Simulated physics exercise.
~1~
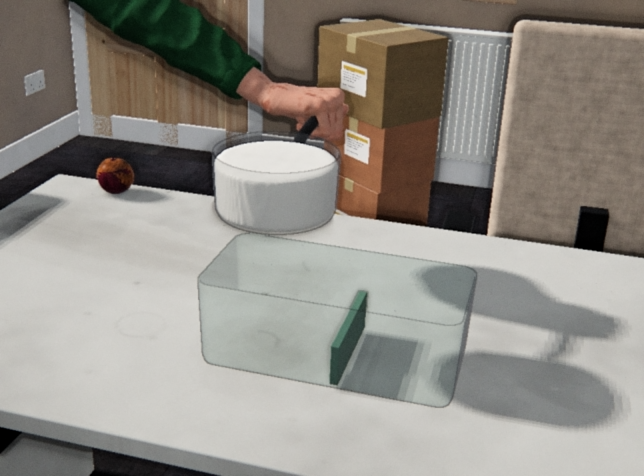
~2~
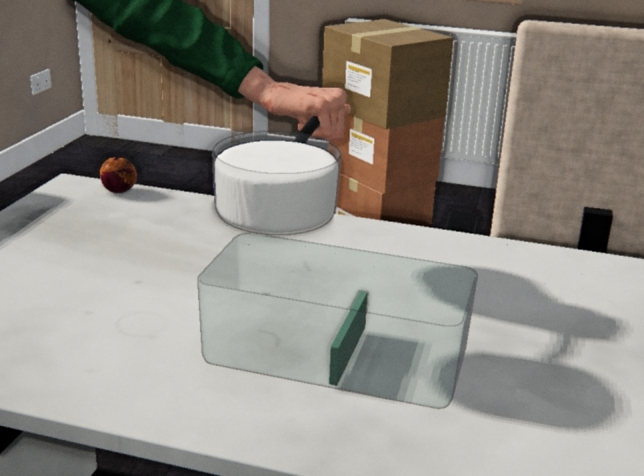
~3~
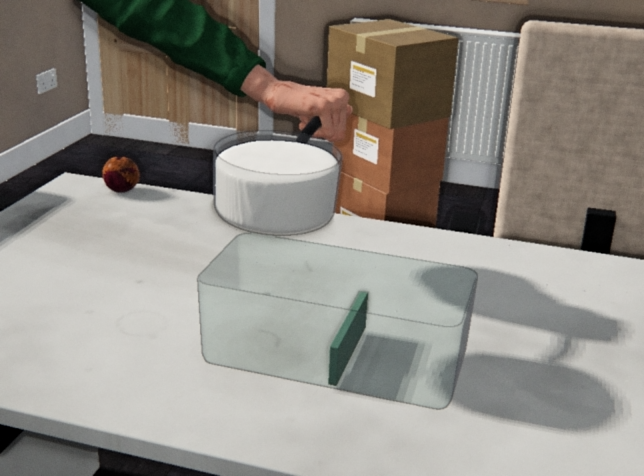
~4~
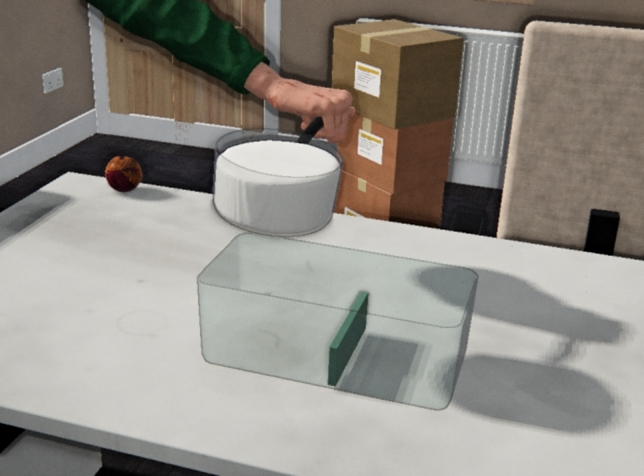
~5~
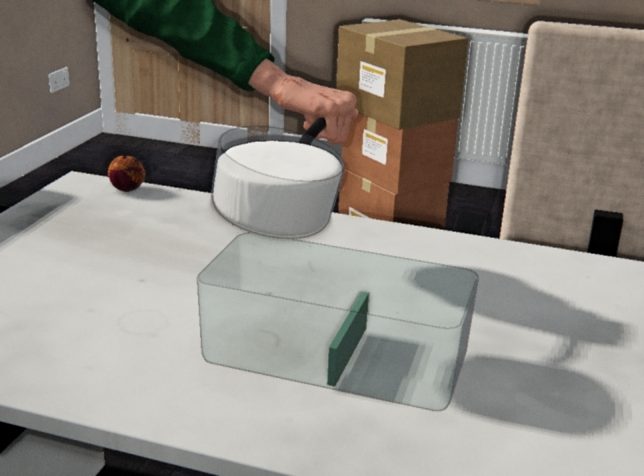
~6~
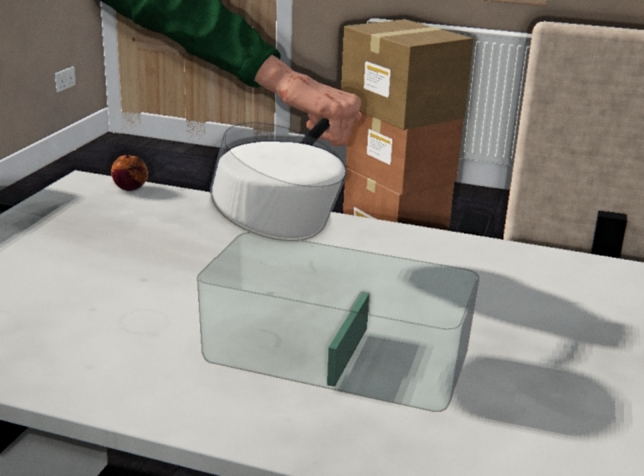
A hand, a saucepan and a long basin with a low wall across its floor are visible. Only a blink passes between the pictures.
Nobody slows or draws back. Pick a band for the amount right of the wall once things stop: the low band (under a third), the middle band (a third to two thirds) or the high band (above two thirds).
The high band.
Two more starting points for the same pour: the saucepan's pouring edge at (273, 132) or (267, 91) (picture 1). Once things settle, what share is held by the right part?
It comes out at around 5 percent and then around 15 percent.
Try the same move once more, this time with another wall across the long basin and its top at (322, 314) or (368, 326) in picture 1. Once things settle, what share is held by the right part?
First try close to 90 percent, second try close to 60 percent.
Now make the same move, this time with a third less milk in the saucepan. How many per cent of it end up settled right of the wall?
Roughly 60 in a hundred.
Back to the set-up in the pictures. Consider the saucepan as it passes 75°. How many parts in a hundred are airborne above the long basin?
It's close to 30 percent.
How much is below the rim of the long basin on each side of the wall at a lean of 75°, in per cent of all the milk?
About 0 % left and about 25 % right.
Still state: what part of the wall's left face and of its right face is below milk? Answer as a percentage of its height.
Left side roughly 20, right side roughly 70.
A moment on, the saucepan is tipped on its side and 45 per cent is still to pour, 1 is left of the wall and 26 right of it.
Next, the saucepan is tipped right over and 6 per cent is still to pour, 15 is left of the wall and 74 right of it.
Then the saucepan is tipped right over and 0 per cent is still to pour, 25 is left of the wall and 74 right of it.
Later the saucepan is tipped right over and 0 per cent is still to pour, 25 is left of the wall and 74 right of it.
Finally, 25 per cent lies left of the wall, 74 right of it and 0 outside.
